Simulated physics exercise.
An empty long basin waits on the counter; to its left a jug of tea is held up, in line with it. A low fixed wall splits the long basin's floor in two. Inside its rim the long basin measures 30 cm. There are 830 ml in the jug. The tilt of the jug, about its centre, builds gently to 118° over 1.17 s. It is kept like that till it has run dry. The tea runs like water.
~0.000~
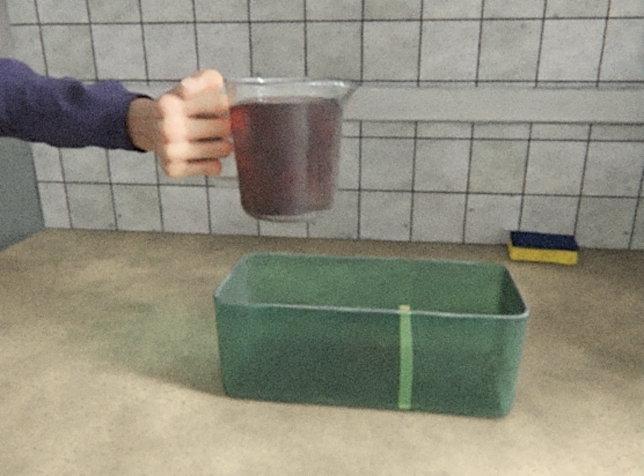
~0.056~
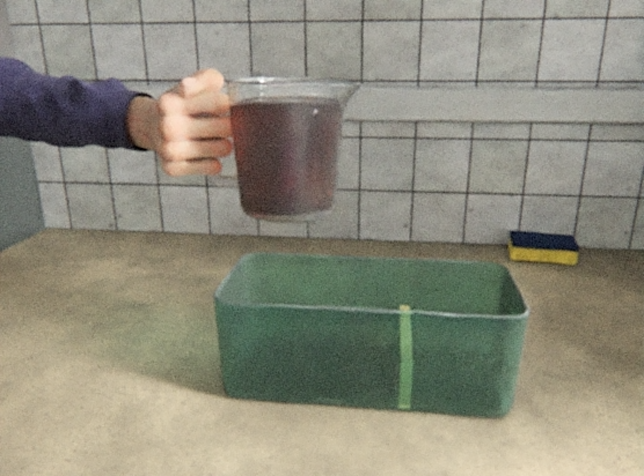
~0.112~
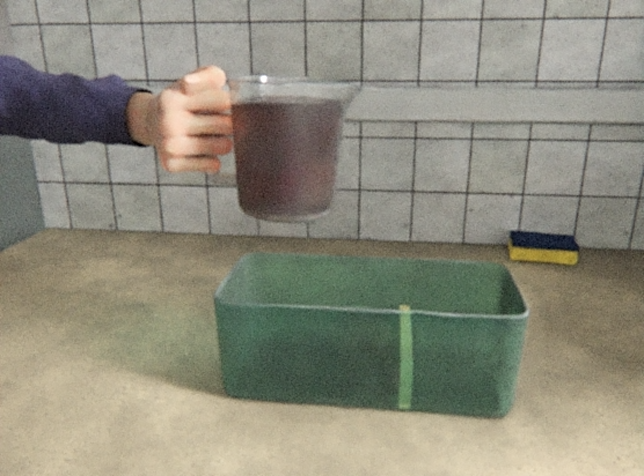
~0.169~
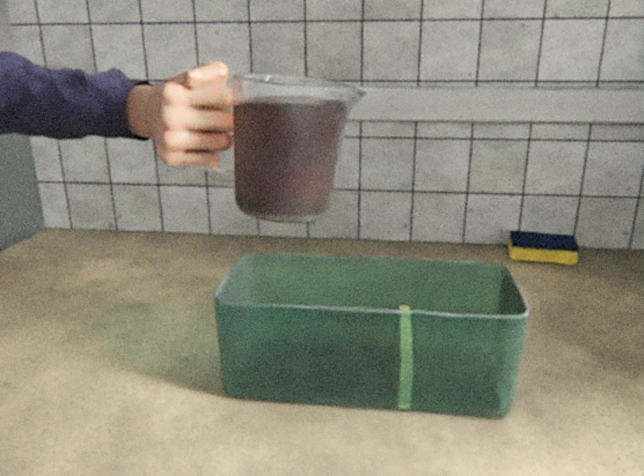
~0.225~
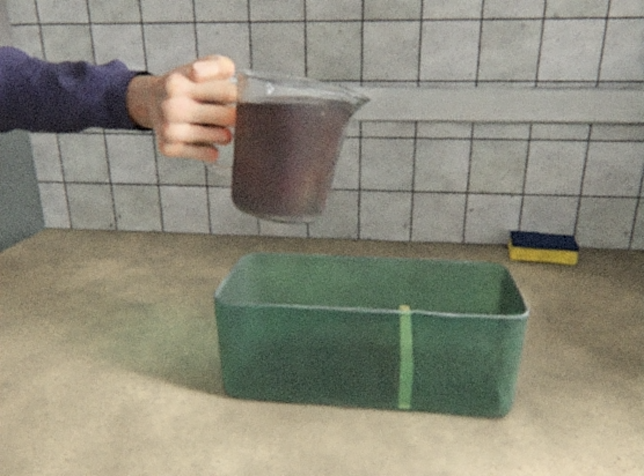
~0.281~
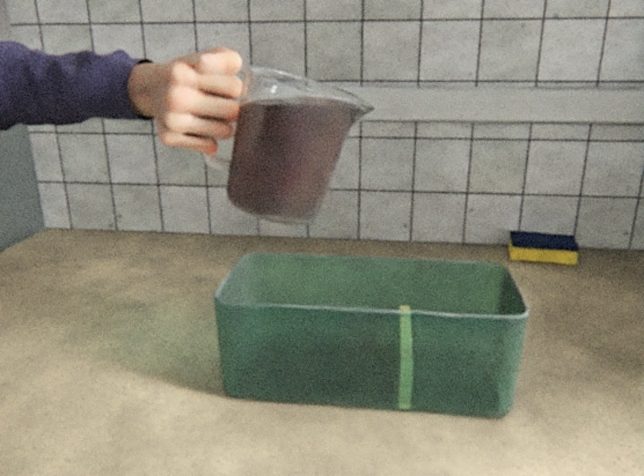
On a counter by a tiled wall, a hand held a clear jug of dark liquid above an empty green basin, then slowly tilted it a little to the right.
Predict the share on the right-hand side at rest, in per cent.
Roughly 62 per cent is past the wall.
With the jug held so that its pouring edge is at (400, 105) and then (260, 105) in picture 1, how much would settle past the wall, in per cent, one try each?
First 70, then 5 per cent.
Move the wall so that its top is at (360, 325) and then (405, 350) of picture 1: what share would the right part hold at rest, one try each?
First 95, then 50 per cent.
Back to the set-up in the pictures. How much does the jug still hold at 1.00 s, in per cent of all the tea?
About 12 per cent.
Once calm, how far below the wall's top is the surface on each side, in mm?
Left about 40 mm, right about 14 mm.
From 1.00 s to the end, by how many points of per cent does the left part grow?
Near 22 in a hundred.
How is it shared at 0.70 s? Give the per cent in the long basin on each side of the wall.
Left about 0, right about 10.
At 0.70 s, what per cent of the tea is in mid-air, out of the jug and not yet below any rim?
Some 20 per cent.
Then, 0.70 s in, the tilt is 77° and 71 per cent is still to pour, 0 is left of the wall and 10 right of it.
Then, 1.00 s in, the tilt is 112° and 13 per cent is still to pour, 16 is left of the wall and 59 right of it.
Then, 1.32 s in, the tilt is 118° and 0 per cent is still to pour, 36 is left of the wall and 62 right of it.
Then, 1.67 s in, the tilt is 118° and 0 per cent is still to pour, 37 is left of the wall and 62 right of it.
Finally, 37 per cent lies left of the wall, 62 right of it and 1 outside.
